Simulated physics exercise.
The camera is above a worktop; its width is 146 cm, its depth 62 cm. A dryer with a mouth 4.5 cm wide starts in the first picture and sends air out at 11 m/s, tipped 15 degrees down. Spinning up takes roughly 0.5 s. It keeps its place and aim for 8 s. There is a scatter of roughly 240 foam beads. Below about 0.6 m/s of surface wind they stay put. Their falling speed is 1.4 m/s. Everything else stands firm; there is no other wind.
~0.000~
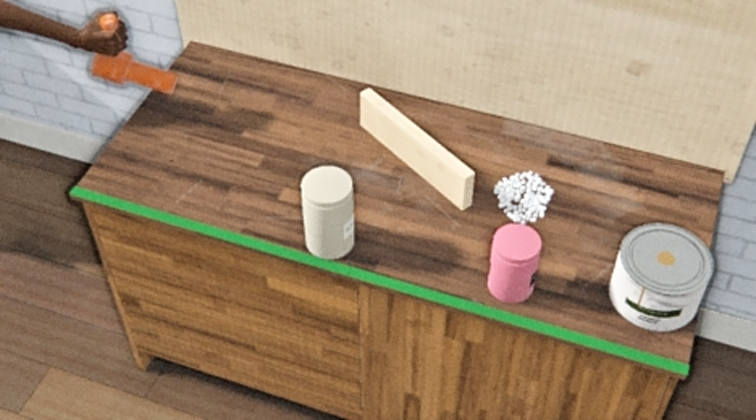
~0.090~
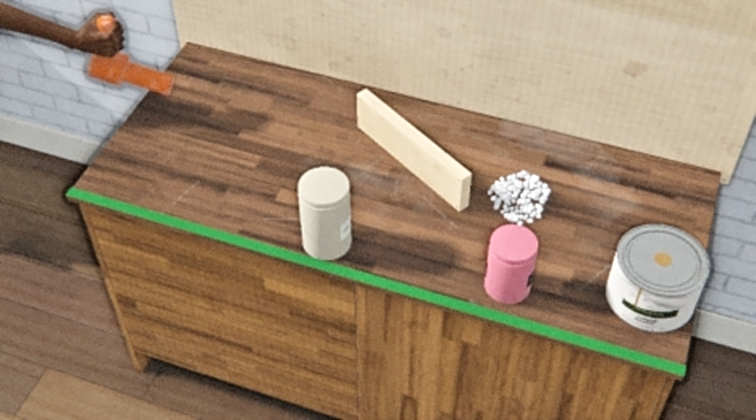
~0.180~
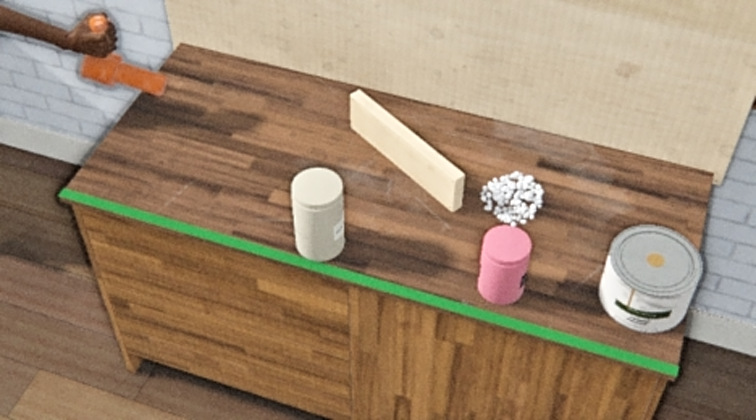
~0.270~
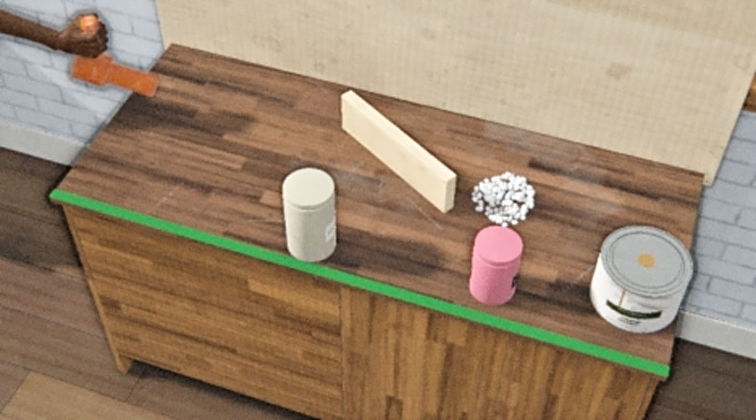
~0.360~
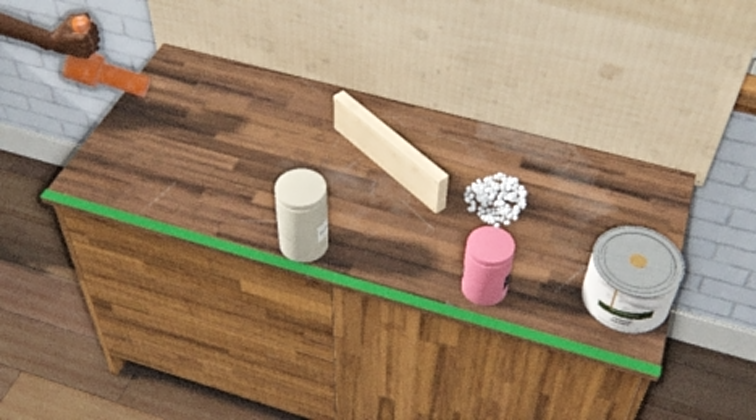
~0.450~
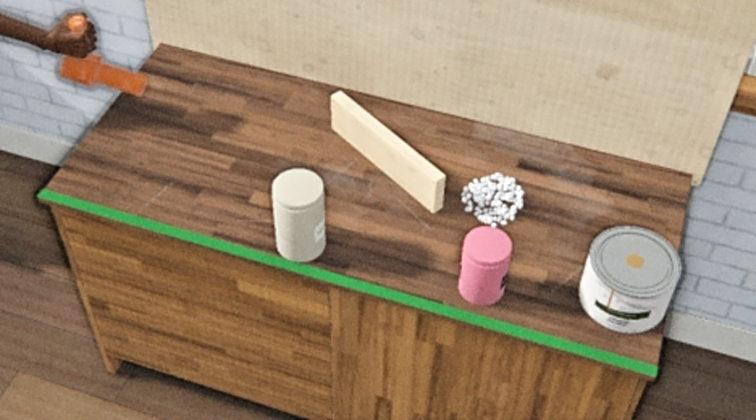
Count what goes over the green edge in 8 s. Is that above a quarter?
As for a quarter going over the green edge: No.
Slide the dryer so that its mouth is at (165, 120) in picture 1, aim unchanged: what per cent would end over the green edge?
It would be near 2 %.
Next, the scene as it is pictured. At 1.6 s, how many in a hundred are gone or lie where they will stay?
About 10 %.
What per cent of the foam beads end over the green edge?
About 0 %.
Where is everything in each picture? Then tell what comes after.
In the first picture, the middle of the foam beads is near (527, 197), none has stirred yet and the mouth of the dryer is at (174, 85).
In the second picture, the middle of the foam beads is near (523, 196), none has stirred yet and the green edge is centred on (351, 279).
In the third picture, the middle of the foam beads is near (517, 197), none has stirred yet, the top of a jar is at (508, 243) and the top of a board is at (405, 133).
In the fourth picture, the middle of the foam beads is near (508, 198) and none has stirred yet.
In the fifth picture, the middle of the foam beads is near (500, 198) and none has stirred yet.
In the sixth picture, the middle of the foam beads is near (497, 198) and none has stirred yet.
After 1.6 s, 0 % are over the green edge; the middle of those still in play is near (497, 200); 8 % have settled or left.
After 2.6 s, 0 % are over the green edge; the middle of those still in play is near (495, 200); 10 % have settled or left.
After 4.4 s, 0 % are over the green edge; the middle of those still in play is near (497, 200); 20 % have settled or left.
After 8.0 s, at the end, 0 % are over the green edge; the middle of those still in play is near (497, 200).
